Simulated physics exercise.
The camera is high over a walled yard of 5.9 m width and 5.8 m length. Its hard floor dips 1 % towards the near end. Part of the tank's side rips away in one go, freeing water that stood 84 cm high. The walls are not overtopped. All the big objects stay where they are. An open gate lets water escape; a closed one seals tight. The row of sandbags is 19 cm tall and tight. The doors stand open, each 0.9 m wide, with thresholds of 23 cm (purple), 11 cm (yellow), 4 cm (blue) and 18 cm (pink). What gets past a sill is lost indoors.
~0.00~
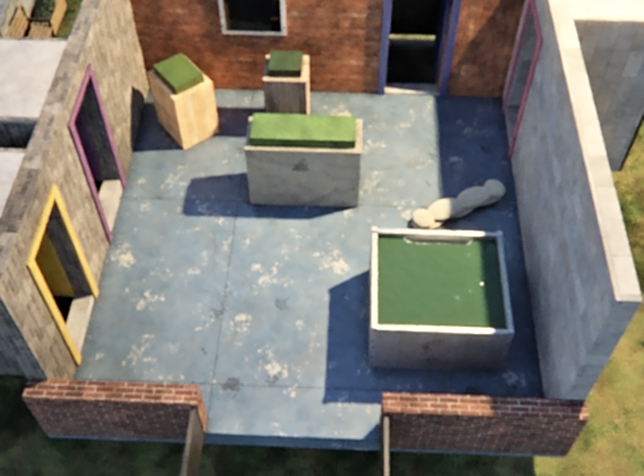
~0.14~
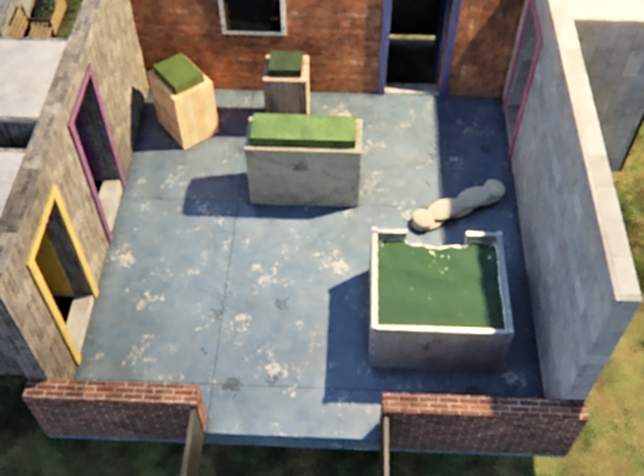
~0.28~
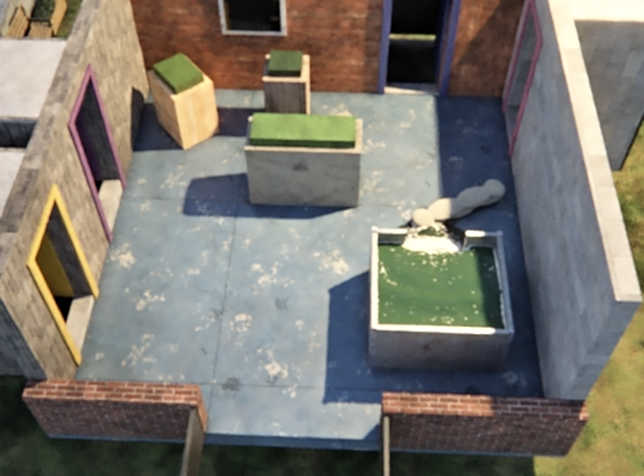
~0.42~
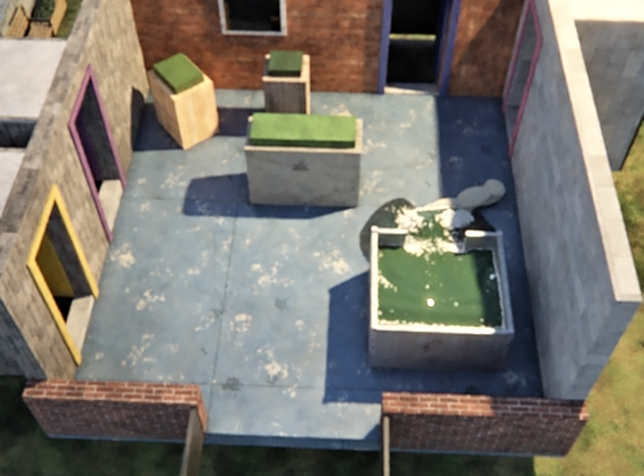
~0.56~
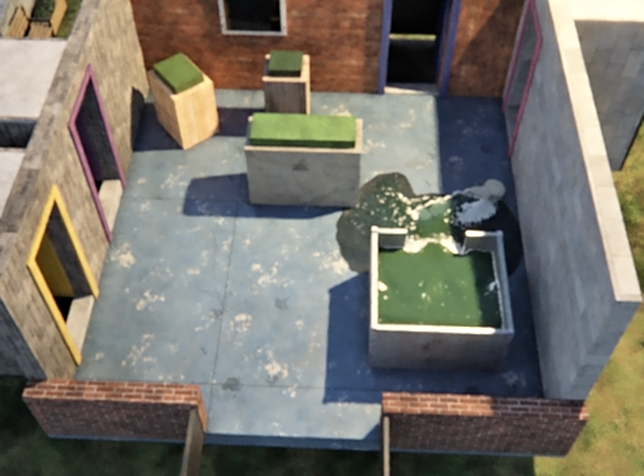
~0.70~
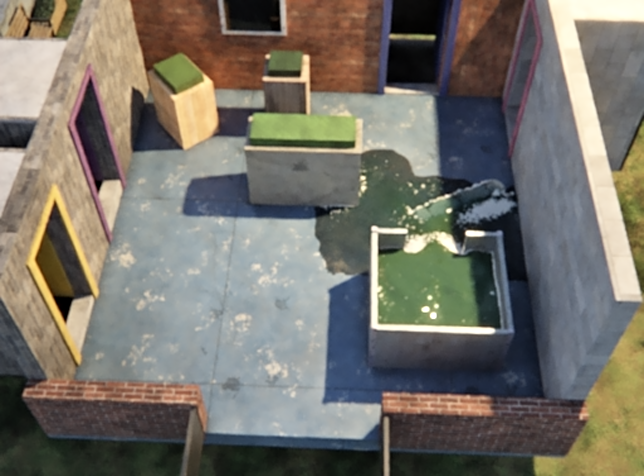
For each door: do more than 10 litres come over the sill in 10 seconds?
Door by door: At the purple door it does not reach the limit; at the yellow door it stays under the limit; at the blue door it goes over the limit; at the pink door it stays under the limit.
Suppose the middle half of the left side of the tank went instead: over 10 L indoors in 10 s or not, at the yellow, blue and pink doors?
Against that limit: Yellow over, blue below, pink under.
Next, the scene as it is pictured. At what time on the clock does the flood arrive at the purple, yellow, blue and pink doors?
Arrival: Purple 2.2 s, yellow 3.4 s, blue 1.5 s, pink 1.1 s.
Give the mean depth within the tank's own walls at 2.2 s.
Roughly 36 cm on average.
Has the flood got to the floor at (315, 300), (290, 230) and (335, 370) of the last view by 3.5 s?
In that order: Still dry, under water, dry.
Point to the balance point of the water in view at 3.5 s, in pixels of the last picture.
Around (401, 225).
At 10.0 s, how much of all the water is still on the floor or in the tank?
About 86 per cent.
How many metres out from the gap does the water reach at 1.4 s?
Some 4.2 m out.
After 1.4 s water covers 30 % of the floor and is deepest (46 cm) near (510, 209); purple door not reached, yellow door not reached, blue door not reached, pink door 7 cm at the sill, 0 L in.
After 2.2 s water covers 45 % of the floor and is deepest (32 cm) near (425, 235); purple door not reached, yellow door not reached, blue door 16 cm at the sill, 36 L in, pink door 6 cm at the sill, 0 L in.
After 3.5 s water covers 50 % of the floor and is deepest (24 cm) near (511, 218); purple door 5 cm at the sill, 0 L in, yellow door 2 cm at the sill, 0 L in, blue door 13 cm at the sill, 124 L in, pink door 9 cm at the sill, 0 L in.
After 6.0 s water covers 80 % of the floor and is deepest (17 cm) near (538, 427); purple door 5 cm at the sill, 0 L in, yellow door 3 cm at the sill, 0 L in, blue door 7 cm at the sill, 171 L in, pink door 8 cm at the sill, 0 L in.
After 10.0 s water covers 95 % of the floor and is deepest (10 cm) near (67, 408); purple door 4 cm at the sill, 0 L in, yellow door 8 cm at the sill, 0 L in, blue door 5 cm at the sill, 185 L in, pink door 5 cm at the sill, 0 L in.
